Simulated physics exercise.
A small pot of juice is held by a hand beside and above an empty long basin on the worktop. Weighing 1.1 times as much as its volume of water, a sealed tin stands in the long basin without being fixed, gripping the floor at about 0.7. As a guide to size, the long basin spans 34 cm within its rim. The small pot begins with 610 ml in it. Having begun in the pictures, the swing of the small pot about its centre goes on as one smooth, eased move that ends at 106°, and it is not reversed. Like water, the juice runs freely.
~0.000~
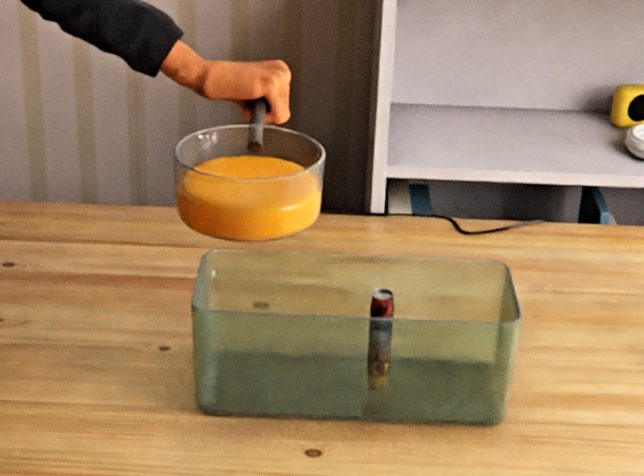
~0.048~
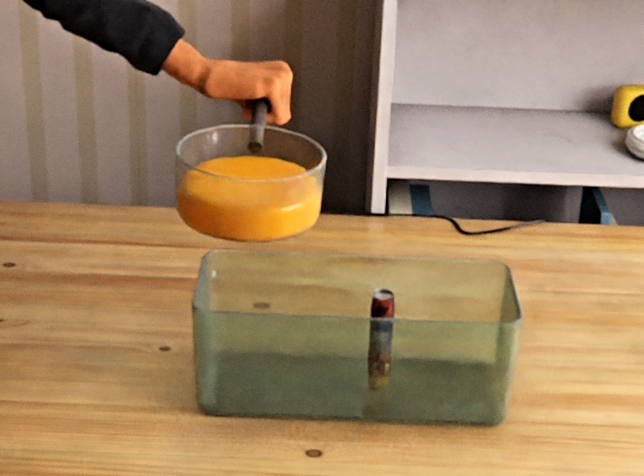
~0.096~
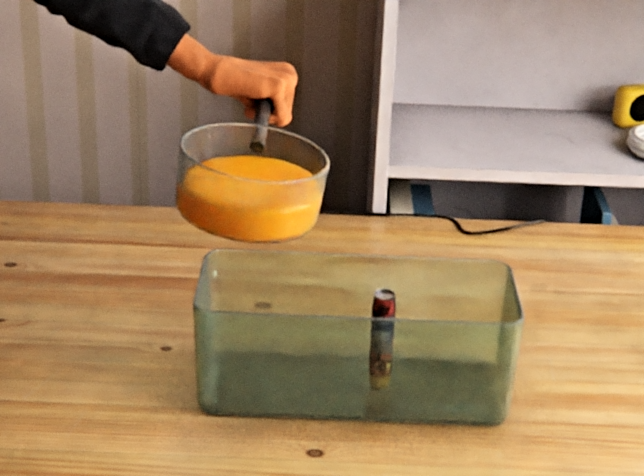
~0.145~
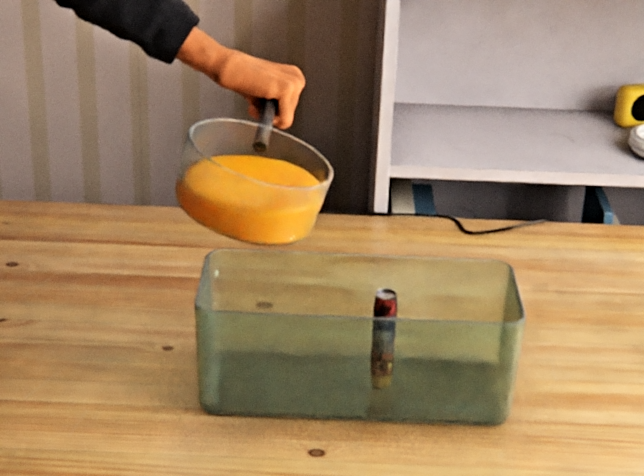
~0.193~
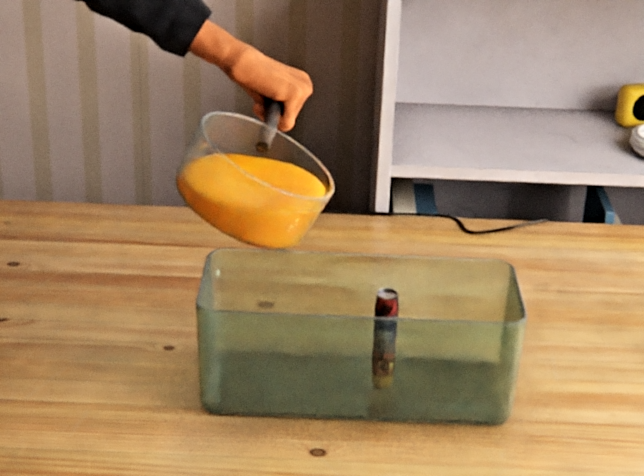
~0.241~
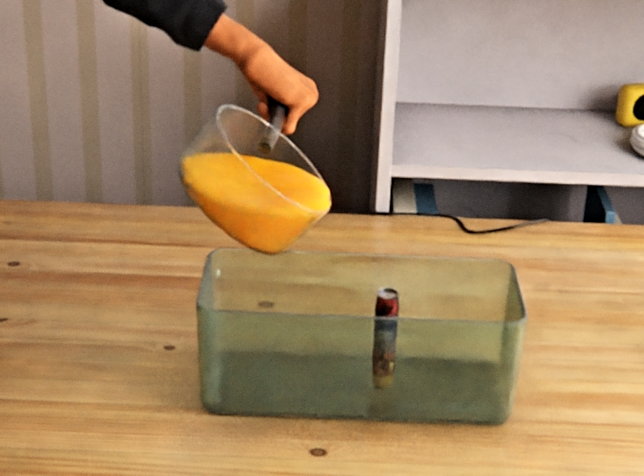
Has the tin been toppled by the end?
It ends up tipped over.
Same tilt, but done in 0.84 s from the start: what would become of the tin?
Then it tips over.
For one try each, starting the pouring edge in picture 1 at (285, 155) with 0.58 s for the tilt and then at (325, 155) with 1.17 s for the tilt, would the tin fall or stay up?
Run one: It does not tip. Run two: It does not tip.
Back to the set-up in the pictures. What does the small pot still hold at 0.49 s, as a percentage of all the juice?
Close to 20 in a hundred.
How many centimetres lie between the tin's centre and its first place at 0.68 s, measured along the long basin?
Some 2 cm.
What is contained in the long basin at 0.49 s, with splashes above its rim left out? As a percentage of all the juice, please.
Close to 48 in a hundred.
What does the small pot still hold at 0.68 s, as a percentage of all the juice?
About 5 per cent.
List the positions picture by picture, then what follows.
In the first frame, it leans 0°; its right rim is at (323, 156); the juice meets the walls at (180, 176) and (319, 182); the long basin's rim runs from (198, 280) to (515, 293); the tin's top is at (383, 298).
In the second frame, it leans 2°; its right rim is at (324, 158); the juice meets the walls at (180, 176) and (319, 183).
In the third frame, it leans 7°; its right rim is at (328, 165); the juice meets the walls at (181, 174) and (320, 184).
In the fourth frame, it leans 16°; its right rim is at (331, 175); the juice meets the walls at (182, 172) and (323, 186).
In the fifth frame, it leans 26°; its right rim is at (332, 189); the juice meets the walls at (181, 167) and (326, 189).
In the sixth frame, it leans 39°; its right rim is at (329, 204); the juice meets the walls at (183, 159) and (322, 190); 1 per cent is over the edge.
Then, 0.49 s in, the tilt is 100° and 20 per cent is still to pour; the tin stands where it began.
Then, 0.68 s in, the tilt is 106° and 5 per cent is still to pour; the tin leans 14°.
Then, 0.87 s in, the tilt is 106° and 0 per cent is still to pour; the tin leans 49°.
Then, 1.08 s in, the tilt is 106° and 0 per cent is still to pour; the tin lies on its side.
Finally, the tin lies on its side.
